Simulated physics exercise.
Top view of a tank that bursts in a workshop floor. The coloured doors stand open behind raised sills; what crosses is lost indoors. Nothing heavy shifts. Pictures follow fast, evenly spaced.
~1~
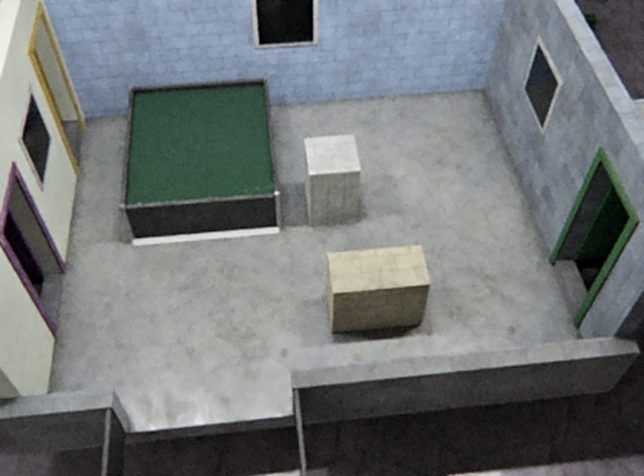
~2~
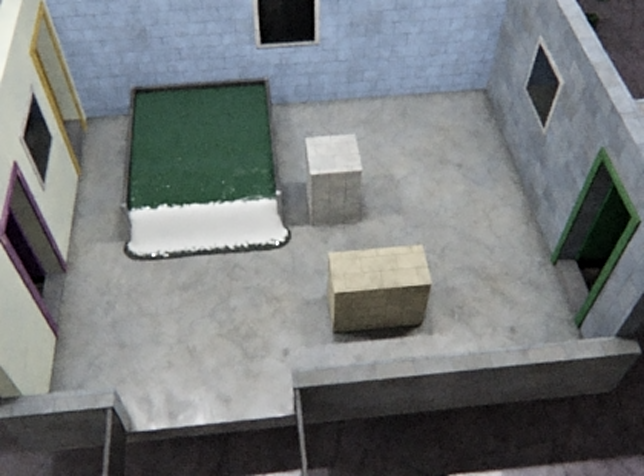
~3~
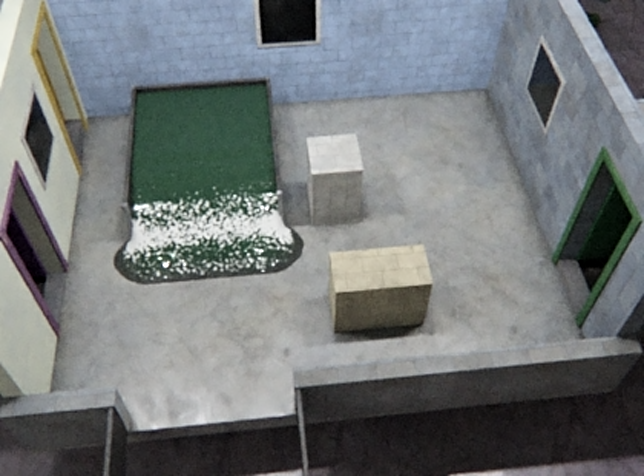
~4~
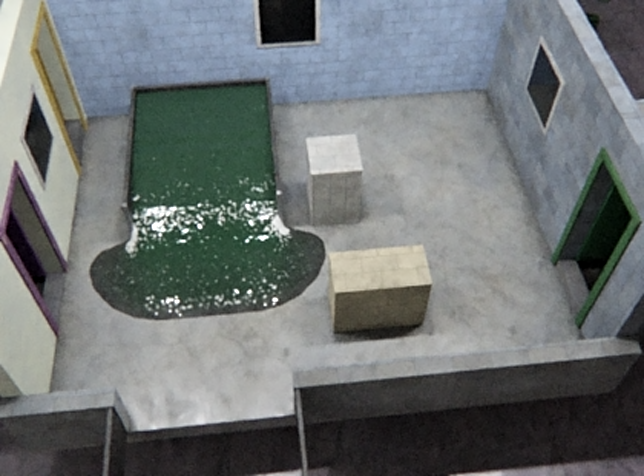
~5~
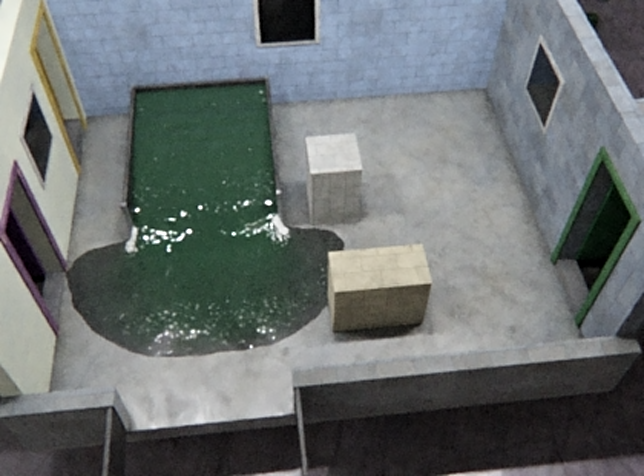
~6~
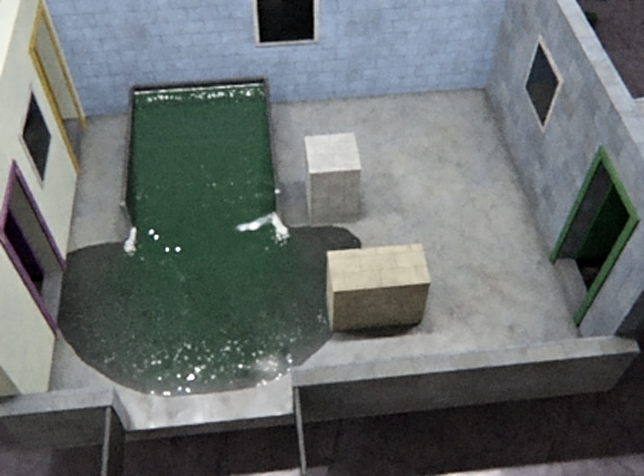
Green water bursting from the front of an open rectangular tank and spreading across a grey floor, reaching a tan block.
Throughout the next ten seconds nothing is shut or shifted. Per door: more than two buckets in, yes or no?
Yellow door no, purple door yes, green door no.
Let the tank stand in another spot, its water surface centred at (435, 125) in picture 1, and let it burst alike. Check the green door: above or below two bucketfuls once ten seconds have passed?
At the green door, the inflow ends up past the threshold.
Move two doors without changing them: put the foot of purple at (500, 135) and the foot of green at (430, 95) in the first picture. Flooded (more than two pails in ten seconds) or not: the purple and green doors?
Purple door: Comes in low; green door: Comes in low.
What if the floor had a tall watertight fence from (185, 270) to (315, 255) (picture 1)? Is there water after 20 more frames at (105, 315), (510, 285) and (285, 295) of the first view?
Listed order: Swamped, swamped, spared.
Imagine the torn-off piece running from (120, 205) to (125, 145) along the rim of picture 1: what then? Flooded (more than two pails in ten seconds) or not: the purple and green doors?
The purple one crosses the line and the green one remains shy of it, I think.
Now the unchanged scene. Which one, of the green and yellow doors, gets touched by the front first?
That's the green one.
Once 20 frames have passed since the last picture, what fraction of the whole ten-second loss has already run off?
Share gone by then: About 60 %.
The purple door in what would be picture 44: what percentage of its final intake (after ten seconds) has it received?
My estimate: Close to 90 per cent.
A moment on, water covers 35 % of the floor; the yellow door not reached, the purple door under two buckets in, the green door not reached.
Next, water covers 45 % of the floor; the yellow door not reached, the purple door under two buckets in, the green door not reached.
Then, water covers 55 % of the floor; the yellow door not reached, the purple door over two buckets in, the green door wet at the sill, nothing in.
Later, water covers 80 % of the floor; the yellow door wet at the sill, nothing in, the purple door far over two buckets in, the green door under two buckets in.
In the end, water covers 95 % of the floor; the yellow door wet at the sill, nothing in, the purple door far over two buckets in, the green door under two buckets in.
